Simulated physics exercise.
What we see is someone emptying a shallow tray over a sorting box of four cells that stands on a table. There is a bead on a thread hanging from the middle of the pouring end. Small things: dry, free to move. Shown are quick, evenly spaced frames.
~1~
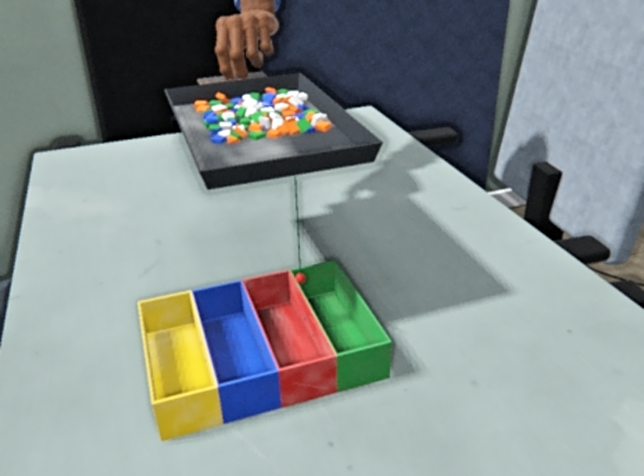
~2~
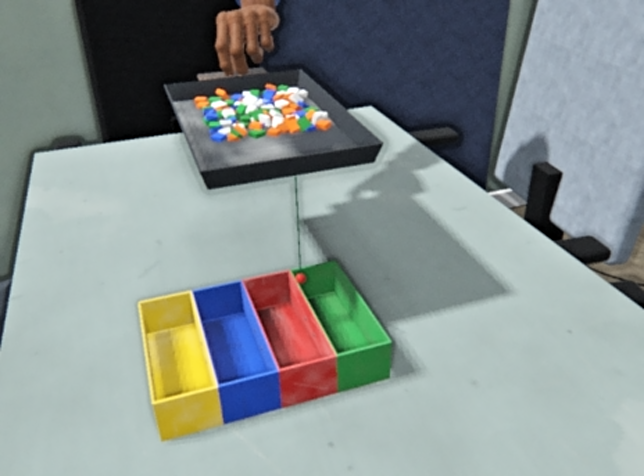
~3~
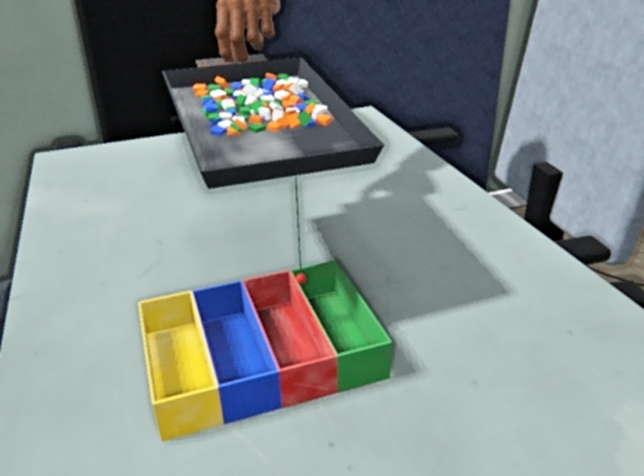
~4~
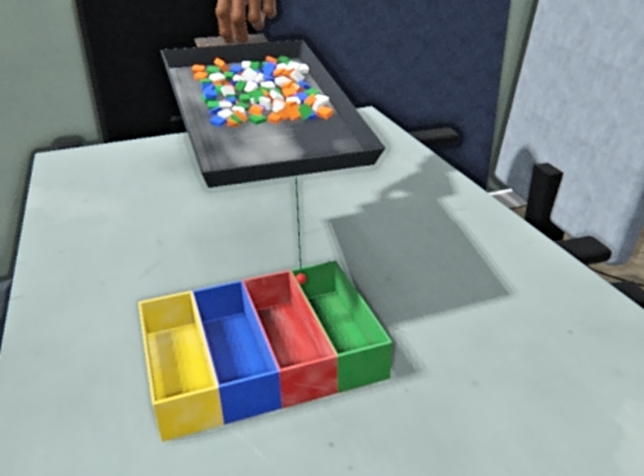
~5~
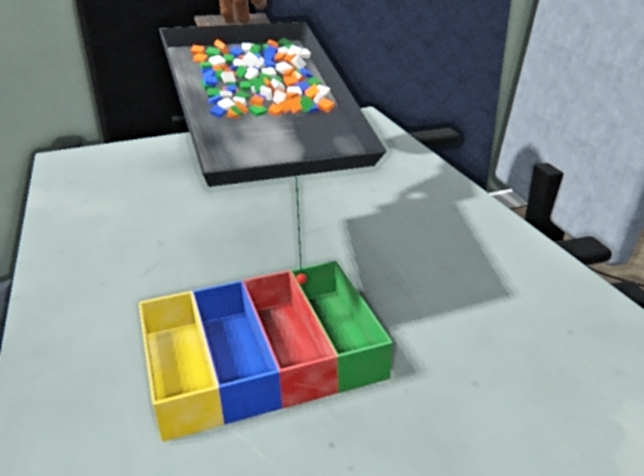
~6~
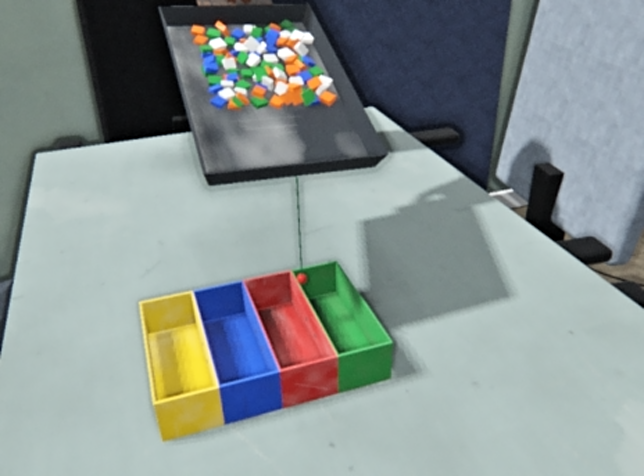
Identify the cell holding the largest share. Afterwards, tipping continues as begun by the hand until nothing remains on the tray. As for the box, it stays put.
Largest share: Green.
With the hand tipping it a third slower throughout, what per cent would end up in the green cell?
That works out at some 50 per cent.
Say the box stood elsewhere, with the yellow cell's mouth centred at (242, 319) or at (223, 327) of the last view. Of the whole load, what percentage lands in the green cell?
Respectively 20 percent and 40 percent.
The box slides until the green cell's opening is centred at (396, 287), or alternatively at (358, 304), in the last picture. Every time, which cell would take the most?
The first time the cell in red comes out on top, the second time that green cell.
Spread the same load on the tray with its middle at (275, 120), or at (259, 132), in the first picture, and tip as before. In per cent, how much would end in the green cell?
The first start yields 40 per cent, the second 40 per cent.
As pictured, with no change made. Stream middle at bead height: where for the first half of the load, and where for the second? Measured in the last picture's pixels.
First half (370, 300); second half (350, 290).
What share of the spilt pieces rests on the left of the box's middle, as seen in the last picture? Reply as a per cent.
My estimate is some 0 per cent.
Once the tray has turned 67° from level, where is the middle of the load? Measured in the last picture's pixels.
I'd mark the middle close to (329, 152).
Soon, tray tipped steeply; nearly all on the tray; a stray few falling or outside the box.
A while on, tray tipped past a quarter turn; about a quarter on the tray; about a quarter in the green cell; a stray few in the red cell; a stray few in the blue cell; about half falling or outside the box.
Towards the end, tray tipped past a quarter turn; about half in the green cell; a small part in the red cell; a stray few in the blue cell; about half falling or outside the box.
Finally, tray tipped past a quarter turn; about half in the green cell; a small part in the red cell; a stray few in the blue cell; none in the yellow cell; about half outside the box.
